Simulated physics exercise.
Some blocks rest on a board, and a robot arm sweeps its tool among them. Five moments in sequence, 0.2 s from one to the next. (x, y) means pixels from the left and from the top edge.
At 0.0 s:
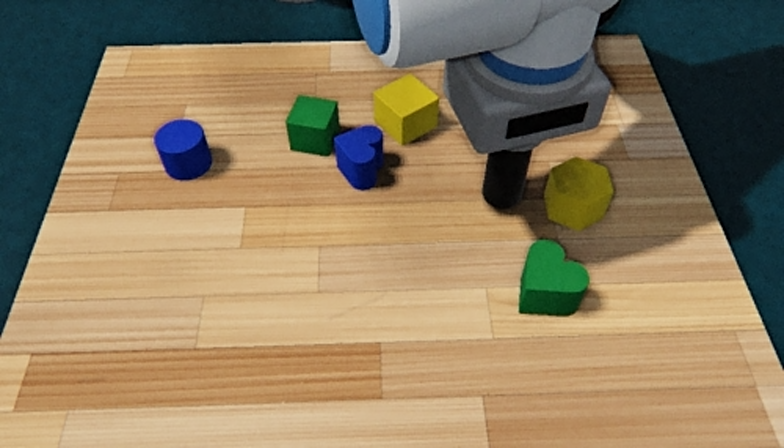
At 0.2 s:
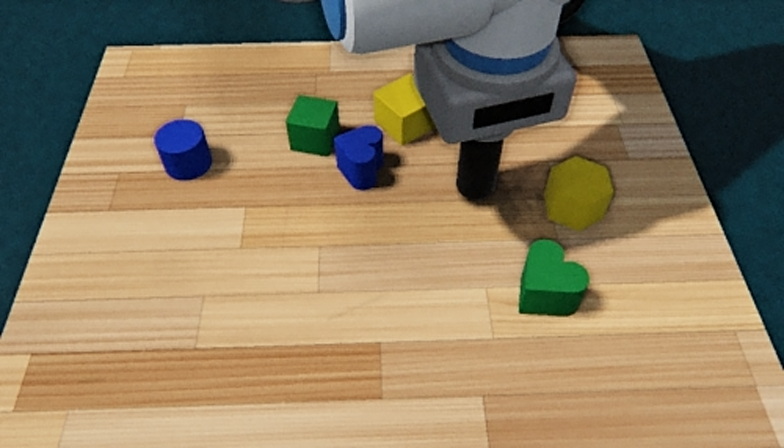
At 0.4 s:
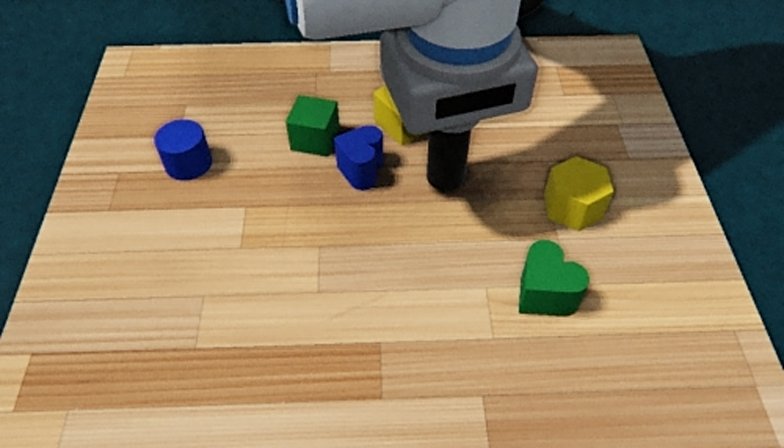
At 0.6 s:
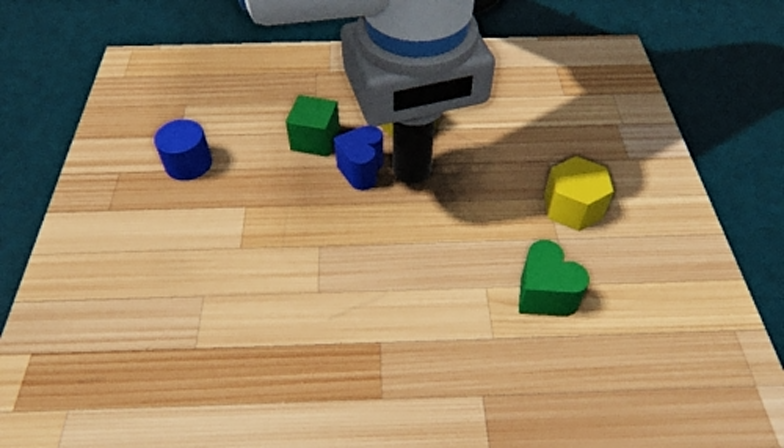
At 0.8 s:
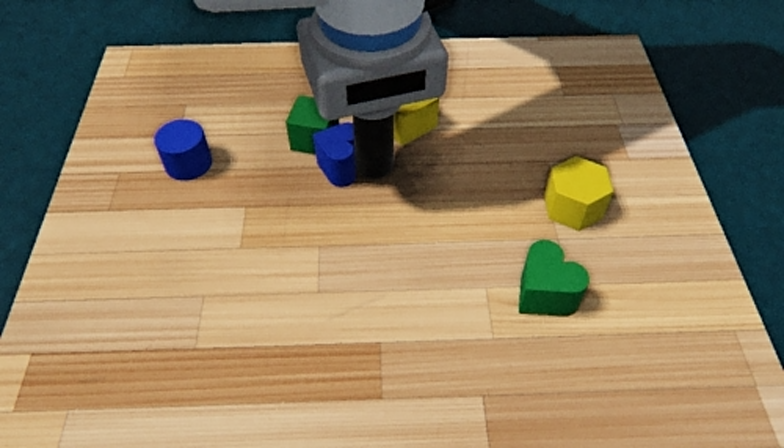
On a wooden board, a robot arm sweeps its tool left and nudges a blue heart block.
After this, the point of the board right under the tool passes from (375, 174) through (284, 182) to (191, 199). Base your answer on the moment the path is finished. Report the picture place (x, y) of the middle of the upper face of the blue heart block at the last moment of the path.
If I read the scene right, the answer is (239, 133).
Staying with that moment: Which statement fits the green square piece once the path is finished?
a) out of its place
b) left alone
Option a.
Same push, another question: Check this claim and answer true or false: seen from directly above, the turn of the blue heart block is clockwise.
The statement is correct.
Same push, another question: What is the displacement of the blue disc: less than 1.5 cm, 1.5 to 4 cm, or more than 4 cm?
It falls in the under 1.5 cm band.
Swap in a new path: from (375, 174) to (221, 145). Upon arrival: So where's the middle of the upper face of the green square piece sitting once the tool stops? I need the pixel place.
Most likely (288, 98).
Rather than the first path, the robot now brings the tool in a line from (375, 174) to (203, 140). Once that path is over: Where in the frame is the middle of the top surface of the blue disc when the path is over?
In the picture, that point is around (132, 146).
The first path, step by step. One third of the way, tool (313, 171); green square piece (296, 105), turned 55° clockwise; blue heart block (277, 140).
Two thirds of the way, tool (251, 180); green square piece (295, 105), turned 60° clockwise; blue heart block (241, 134), turned 60° clockwise.
At the end, tool (189, 192); blue disc still; green square piece (295, 105), turned 60° clockwise; blue heart block (239, 133), turned 65° clockwise.
